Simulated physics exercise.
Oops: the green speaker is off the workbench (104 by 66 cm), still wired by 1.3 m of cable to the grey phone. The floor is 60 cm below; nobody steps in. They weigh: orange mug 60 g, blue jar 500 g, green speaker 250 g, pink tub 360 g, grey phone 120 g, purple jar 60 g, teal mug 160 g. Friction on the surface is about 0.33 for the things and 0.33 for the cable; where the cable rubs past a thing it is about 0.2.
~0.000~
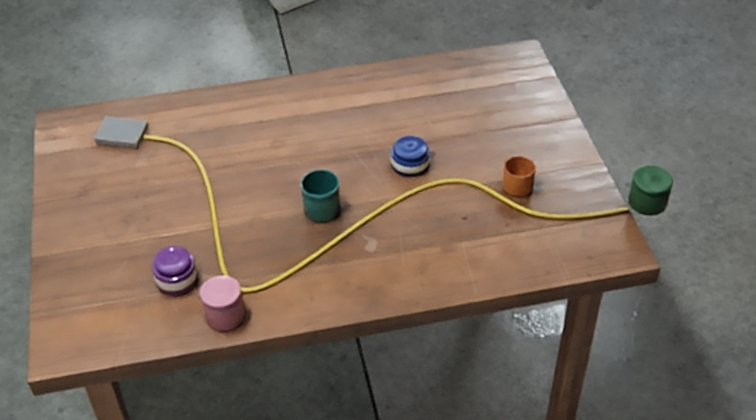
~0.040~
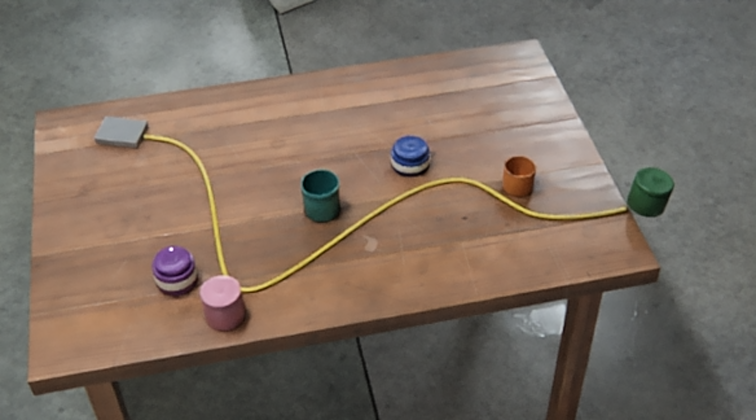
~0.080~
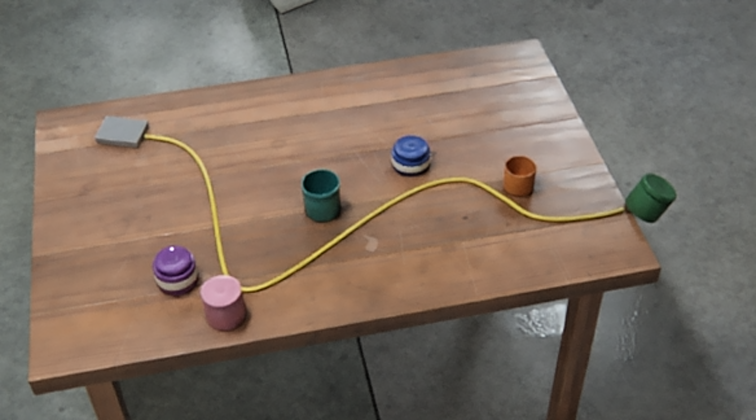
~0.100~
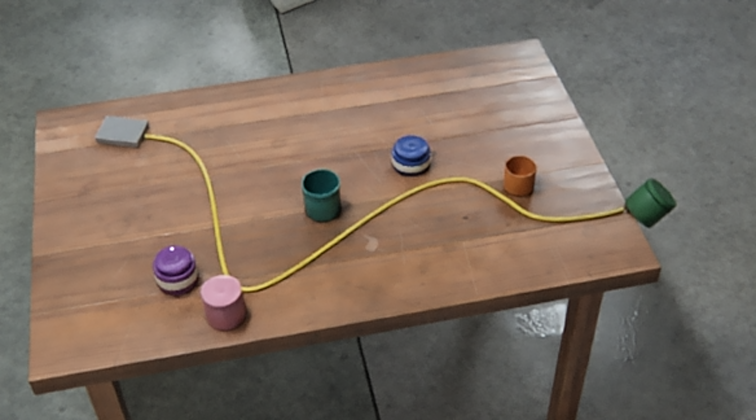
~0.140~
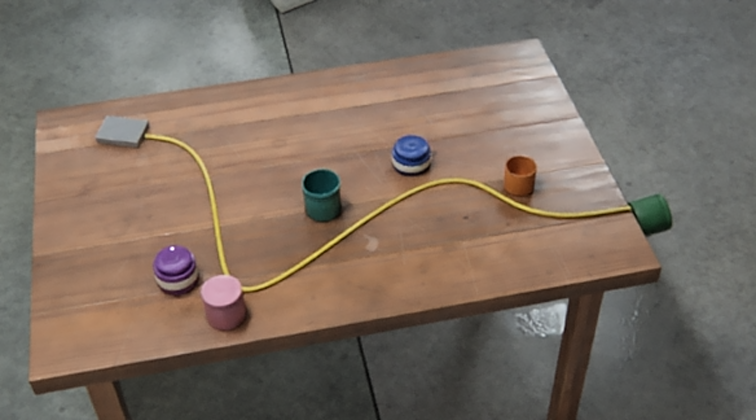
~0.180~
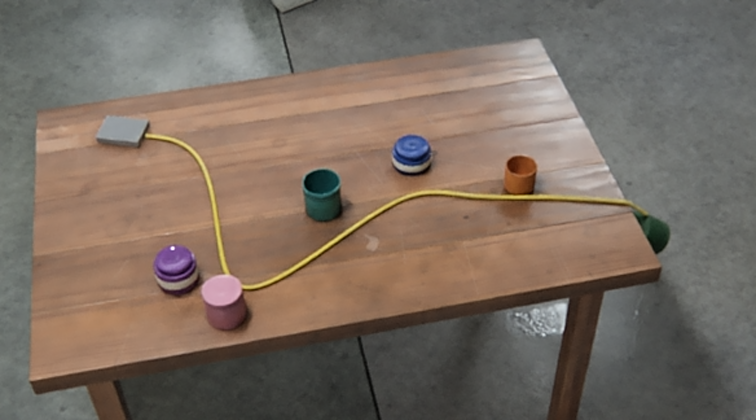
We see a wooden table with mugs, jars and a pink tub as a green cylinder at the right edge tilts and drops below the tabletop, drawing the right part of the yellow cable straighter while the other objects stay put.
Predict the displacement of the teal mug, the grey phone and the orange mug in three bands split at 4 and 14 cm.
Result: Teal mug moves a moderate way, grey phone reaches the top band, orange mug barely shifts.
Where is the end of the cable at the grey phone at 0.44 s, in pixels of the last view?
Around (185, 175).
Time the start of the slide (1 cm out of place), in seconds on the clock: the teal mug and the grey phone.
Teal mug 0.38 s, grey phone 0.36 s.
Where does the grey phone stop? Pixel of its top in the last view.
Near (335, 223).
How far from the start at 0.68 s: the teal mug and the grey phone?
Teal mug 10 cm, grey phone 40 cm.
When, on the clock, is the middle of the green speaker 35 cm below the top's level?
That is: 0.34 s.
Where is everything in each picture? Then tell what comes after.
The first frame shows teal mug (320, 183); grey phone (121, 129); orange mug (520, 166); cable runs through (566, 217) (435, 183) (323, 250) (220, 255) (196, 158).
The second frame shows green speaker (653, 180); cable runs through (565, 218) (323, 250) (196, 158).
The third frame shows green speaker (651, 198); cable runs through (563, 219) (324, 249) (197, 158).
The fourth frame shows green speaker (651, 203); cable runs through (563, 219) (324, 249) (197, 158).
The fifth frame shows green speaker (649, 216); cable runs through (569, 215) (324, 249) (197, 158).
The sixth frame shows teal mug (321, 182); grey phone (122, 128); orange mug (521, 166); cable runs through (590, 199) (446, 193) (327, 247) (222, 254) (197, 157).
At 0.4 s, the cable's tail end at (185, 175); grey phone 14 cm off its start, teal mug 6 cm off its start, green speaker over the edge.
At 0.7 s, the cable's tail end at (304, 227); grey phone 40 cm off its start, teal mug 9 cm off its start, green speaker over the edge.
At 0.9 s, the cable's tail end at (354, 241); grey phone 49 cm off its start at (335, 223), teal mug 9 cm off its start at (345, 148), green speaker over the edge.
At 1.2 s, the cable's tail end at (354, 241); grey phone 49 cm off its start, teal mug 9 cm off its start, green speaker over the edge.
At 2.4 s, the cable's tail end at (354, 241); grey phone 49 cm off its start at (335, 223), teal mug 9 cm off its start at (345, 148), orange mug 0 cm off its start at (522, 166), green speaker over the edge.
